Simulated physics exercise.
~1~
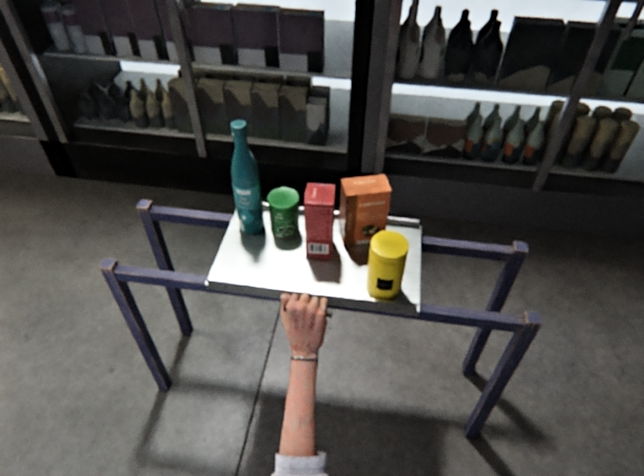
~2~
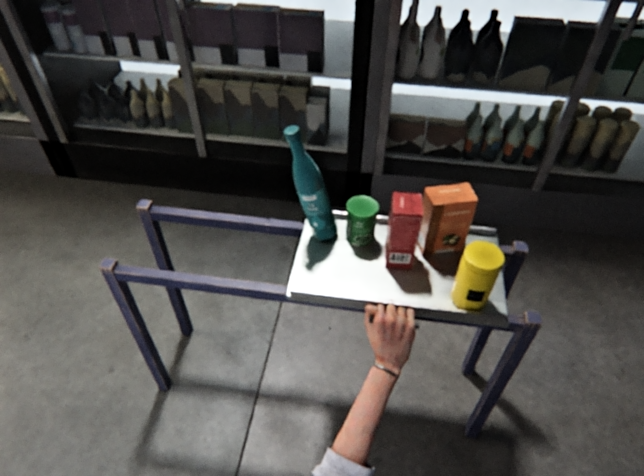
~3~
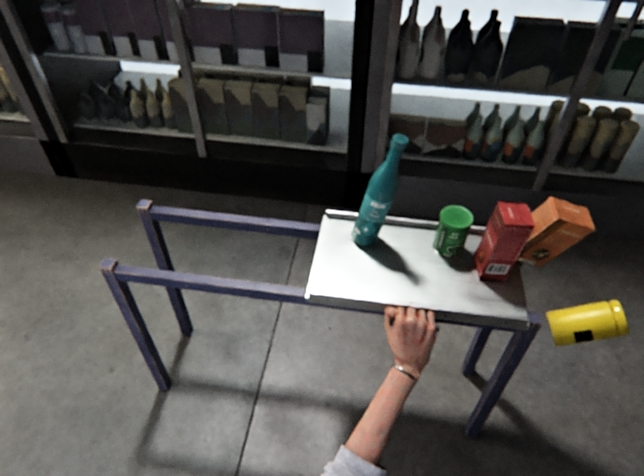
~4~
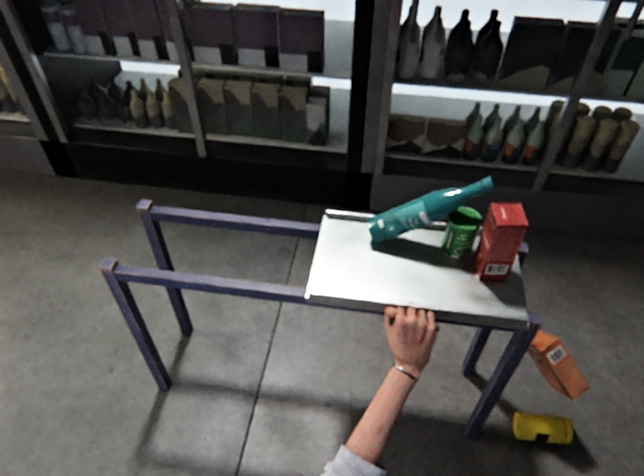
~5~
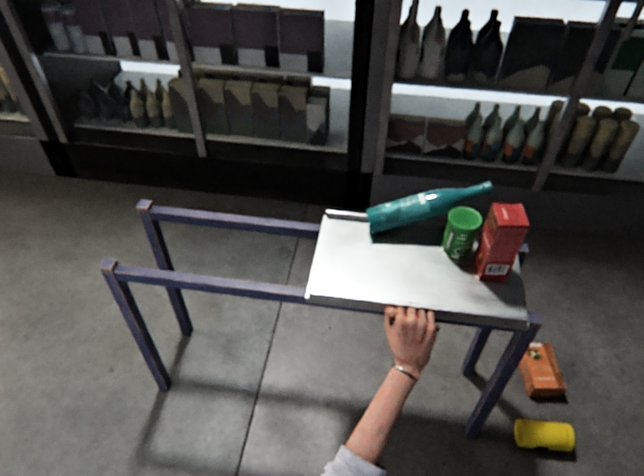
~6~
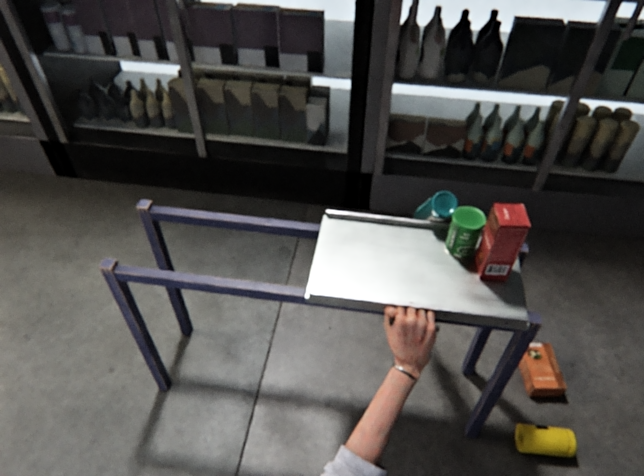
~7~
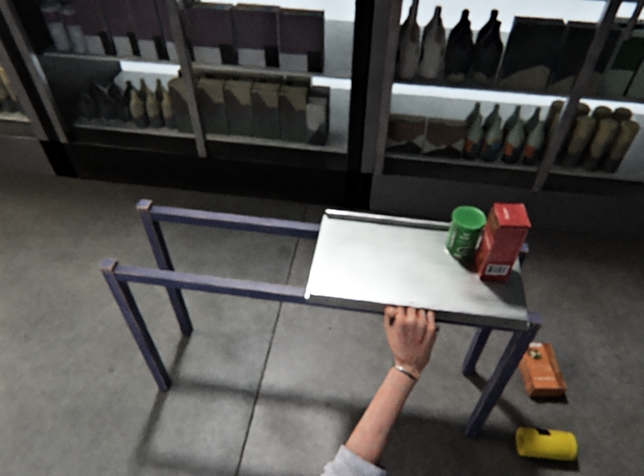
At first, a turquoise bottle, a green tin, a red carton, an orange packet and a yellow jar stand on a white tray resting on two purple runners, with a hand at its near edge. The hand pushes the tray to the right, and the bottle starts leaning. At the right end the tray stops, and the yellow jar and orange packet go off its right end to the floor. The bottle topples across the back and then drops out of sight behind the tray. Only the tin and carton remain, upright near the right end.
